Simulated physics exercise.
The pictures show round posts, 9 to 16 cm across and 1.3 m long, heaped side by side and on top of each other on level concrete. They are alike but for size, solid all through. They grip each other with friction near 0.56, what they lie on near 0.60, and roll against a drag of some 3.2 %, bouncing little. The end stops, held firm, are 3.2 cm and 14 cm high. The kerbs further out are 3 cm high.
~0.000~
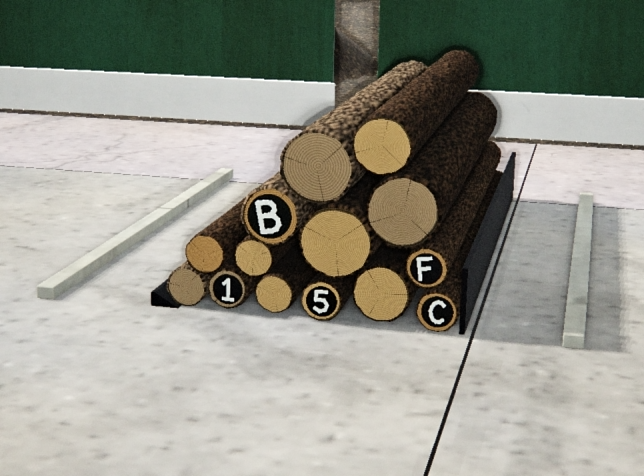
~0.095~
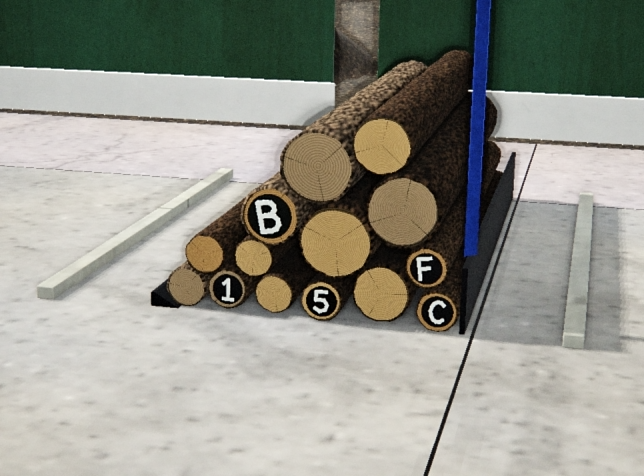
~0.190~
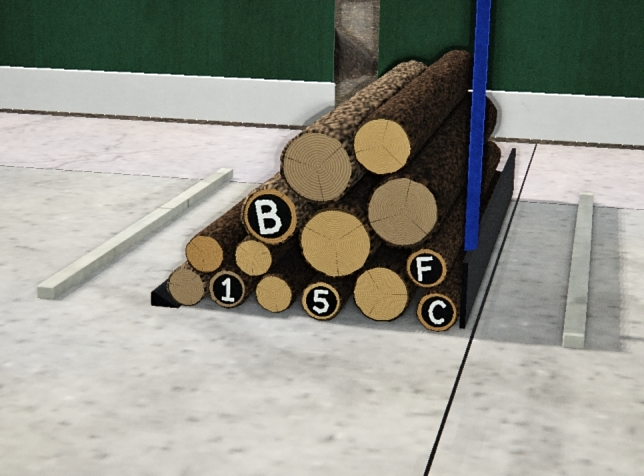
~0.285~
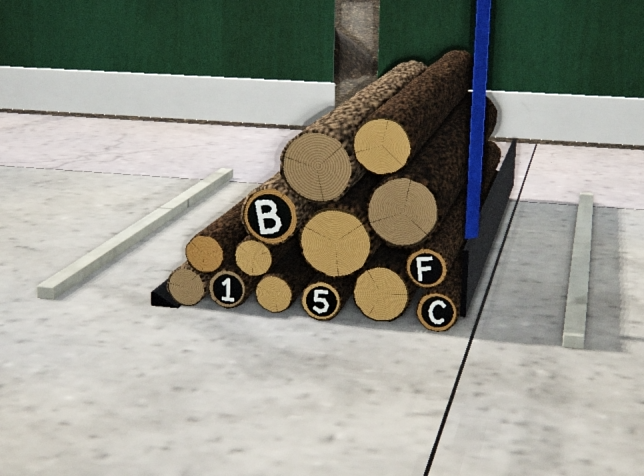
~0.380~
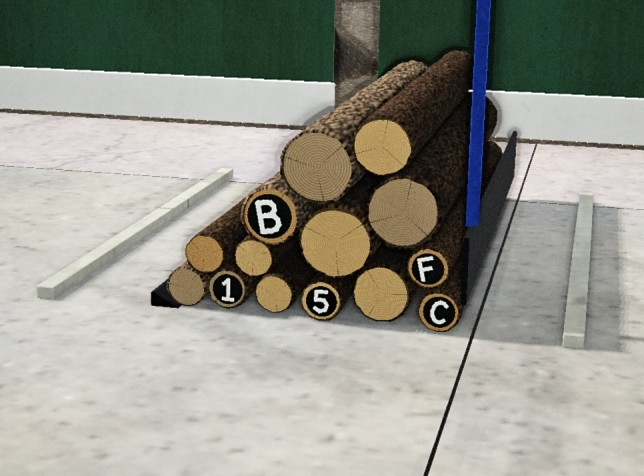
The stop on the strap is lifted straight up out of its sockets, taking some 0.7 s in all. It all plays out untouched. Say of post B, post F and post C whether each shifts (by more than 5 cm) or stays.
Post B stays, post F shifts, post C shifts.
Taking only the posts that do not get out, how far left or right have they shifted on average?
Some 5 cm rightwards.
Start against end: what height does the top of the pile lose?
Some 5 cm lower.
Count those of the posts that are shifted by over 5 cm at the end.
The count is 4.
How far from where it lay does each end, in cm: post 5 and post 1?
Post 5: 0, post 1: 0.
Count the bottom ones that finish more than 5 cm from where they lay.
The count is 1.
After 0.84 s, 4 now displaced over 5 cm; B 2.3 cm left and 0.8 cm up; F 0.8 cm right and 9 cm down; C 12 cm right.
After 0.93 s, 4 now displaced over 5 cm; B 2.2 cm left and 0.7 cm up; F 1.2 cm right and 9 cm down; C 14 cm right.
After 1.14 s, 4 now displaced over 5 cm; B 0.8 cm left; F 2.8 cm right and 9 cm down; C 21 cm right.
After 1.30 s, 4 now displaced over 5 cm; B 0.9 cm left; F 2.3 cm right and 9 cm down; C 21 cm right.
At rest by 1.6 s, 4 moved over 5 cm; not one over the kerbs; B 0.9 cm left; F 2.3 cm right and 9 cm down; C 21 cm right; top of the pile 40 cm high, from 44 cm.
